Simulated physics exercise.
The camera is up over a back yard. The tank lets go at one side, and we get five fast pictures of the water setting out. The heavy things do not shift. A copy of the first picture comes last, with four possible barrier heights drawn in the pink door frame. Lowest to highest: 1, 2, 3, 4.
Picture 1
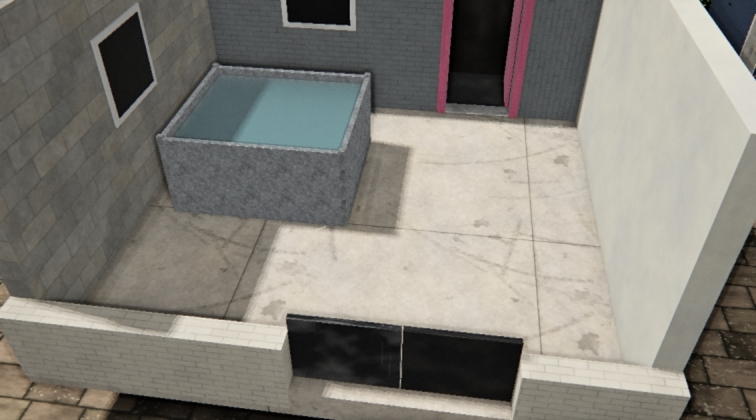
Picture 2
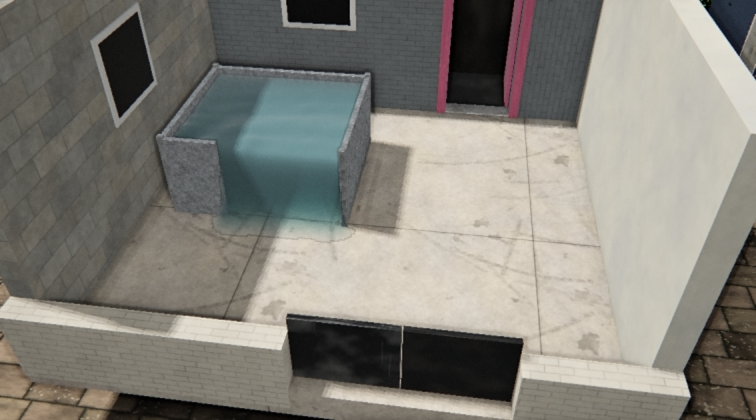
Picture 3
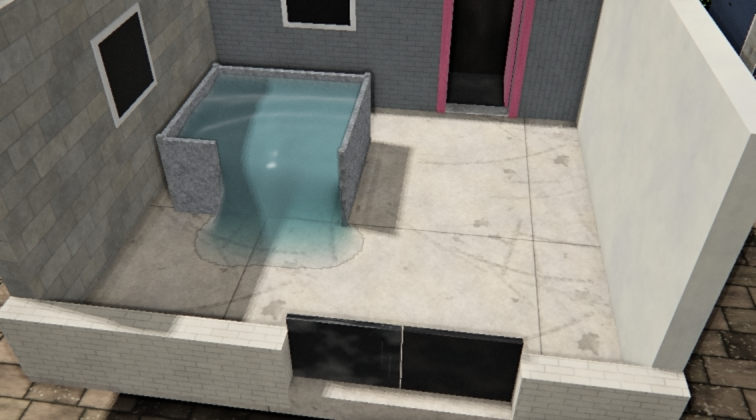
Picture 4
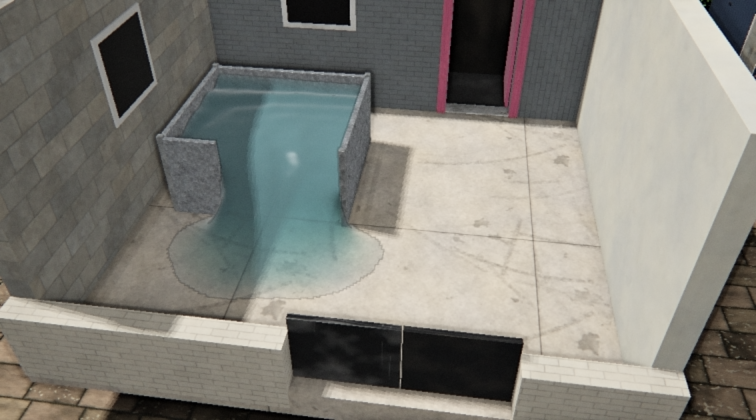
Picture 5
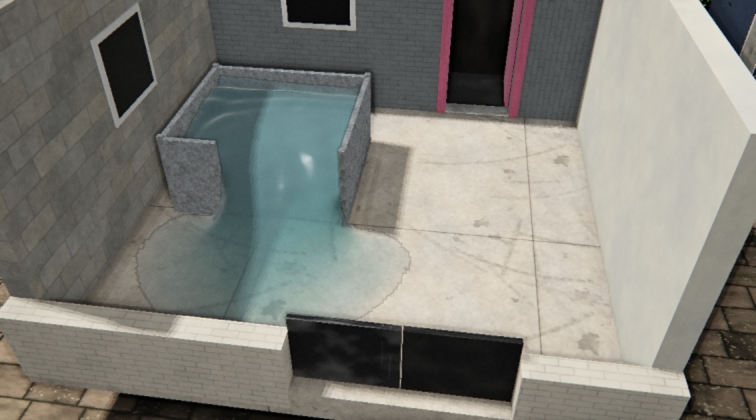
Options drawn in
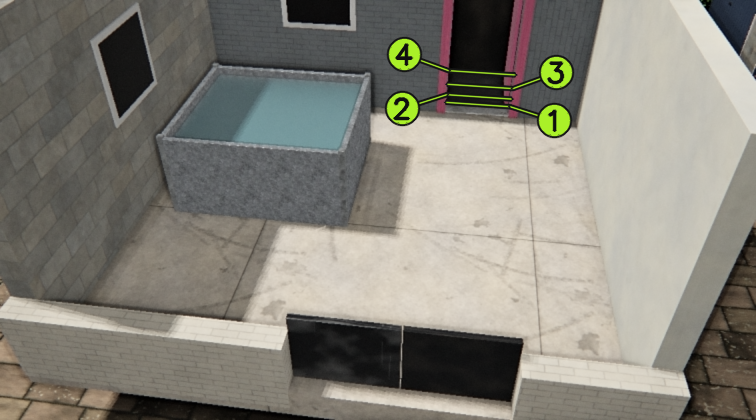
A walled back yard with a pale, stained concrete floor is seen from a fixed spot high above. A grey stone tank of blue-green water stands at the left near a window, with a pink-framed doorway at the back and a dark, shut gate in the low front wall. The tank's front side vanishes, and water pours through the gap, spreading forward and sideways in a widening, rounded sheet.
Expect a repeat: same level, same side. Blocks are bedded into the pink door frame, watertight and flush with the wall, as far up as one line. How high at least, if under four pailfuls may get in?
1 is the one.
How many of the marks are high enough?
All of them.
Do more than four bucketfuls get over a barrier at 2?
No.
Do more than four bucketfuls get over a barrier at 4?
No.
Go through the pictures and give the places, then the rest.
Water in the tank at rest, its middle at (273, 111); foot of the pink doorway at (476, 114); shut gate at (403, 336), in the first picture.
In the second picture, 2 % of the ground under water, visible out to (344, 232).
In the third picture, 5 % of the ground under water, visible out to (205, 250).
In the fourth picture, 10 % of the ground under water, visible out to (190, 277).
In the fifth picture, 18 % of the ground under water, visible out to (362, 303).
In lime, 1 at (478, 104); 2 at (478, 96); 3 at (480, 86); 4 at (481, 72); from the bottom up 1, 2, 3, 4.
If 1 is chosen, a splash gets over, under a bucket.
If 2 is chosen, nothing gets over.
If 3 is chosen, nothing gets over.
If 4 is chosen, nothing gets over.
